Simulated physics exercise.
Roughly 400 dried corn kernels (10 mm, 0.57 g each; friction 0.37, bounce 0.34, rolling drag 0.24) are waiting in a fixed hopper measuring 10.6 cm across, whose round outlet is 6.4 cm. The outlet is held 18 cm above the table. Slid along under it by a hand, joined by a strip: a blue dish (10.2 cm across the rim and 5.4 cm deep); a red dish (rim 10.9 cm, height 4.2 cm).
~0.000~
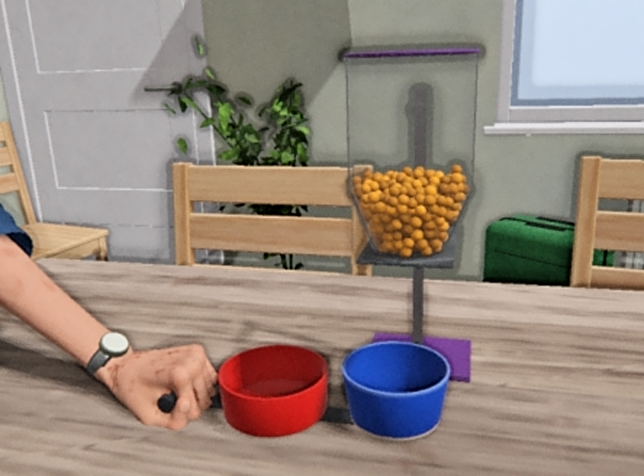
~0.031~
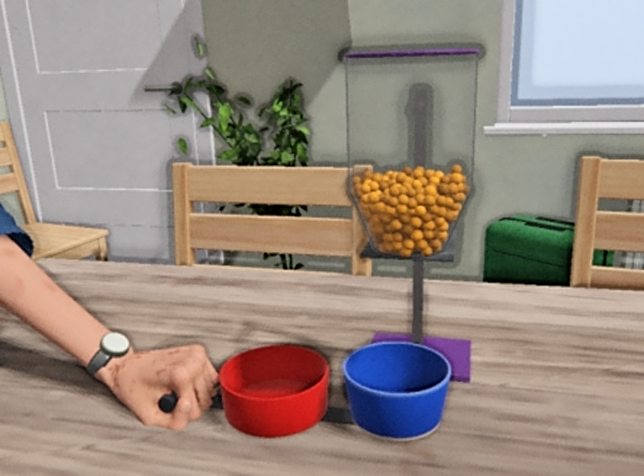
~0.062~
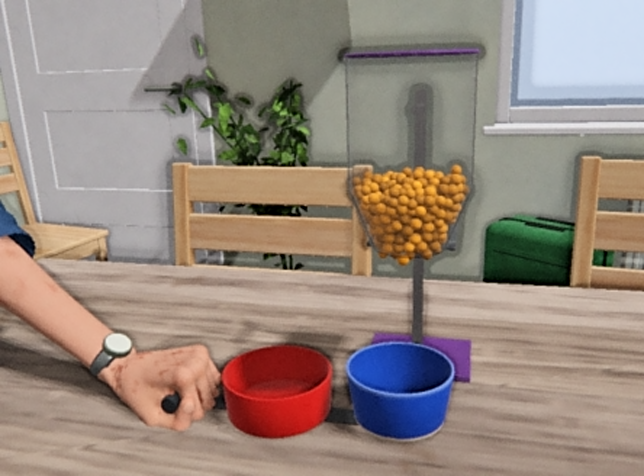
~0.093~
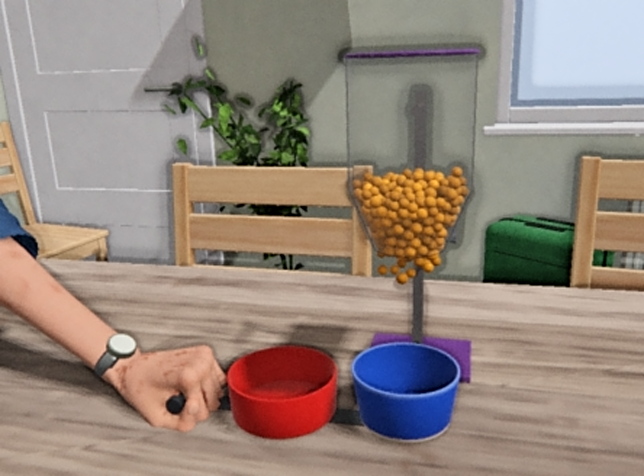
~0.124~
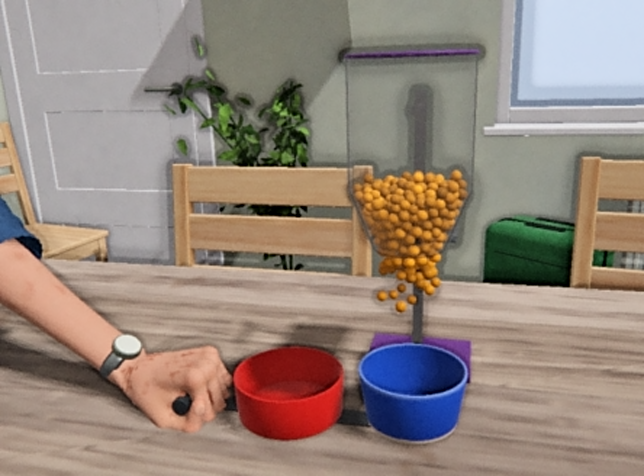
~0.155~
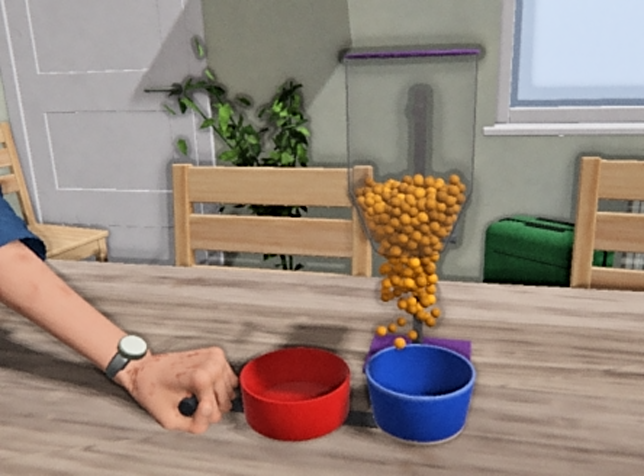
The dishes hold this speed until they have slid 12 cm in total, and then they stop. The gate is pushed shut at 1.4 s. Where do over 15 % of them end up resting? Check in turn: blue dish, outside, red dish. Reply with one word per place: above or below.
Blue dish: Above, outside: Above, red dish: Above.
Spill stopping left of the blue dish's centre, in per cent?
I'd estimate close to 100 per cent of the spill.
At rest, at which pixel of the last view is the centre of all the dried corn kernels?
Around (455, 417).
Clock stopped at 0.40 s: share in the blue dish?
Amount so far: Close to 40 per cent.
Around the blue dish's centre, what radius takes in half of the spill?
Half radius: Approx. 8 cm.
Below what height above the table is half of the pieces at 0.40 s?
About 4 cm.
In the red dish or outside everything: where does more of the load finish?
More ends up in the red dish.
After 0.40 s, outside 10 %, red dish 20 %, blue dish 40 %, in the air 30 %; middle of all pieces on or above the table near (427, 369).
After 0.61 s, outside 25 %, red dish 40 %, blue dish 40 %; middle of all pieces on or above the table near (452, 412).
After 0.80 s, outside 25 %, red dish 40 %, blue dish 40 %; middle of all pieces on or above the table near (454, 413).
Then, at 0.99 s, outside 25 %, red dish 40 %, blue dish 40 %; middle of all pieces on or above the table near (454, 413).
In the end, at 2.0 s, hopper 0 %, outside 25 %, red dish 40 %, blue dish 40 %.
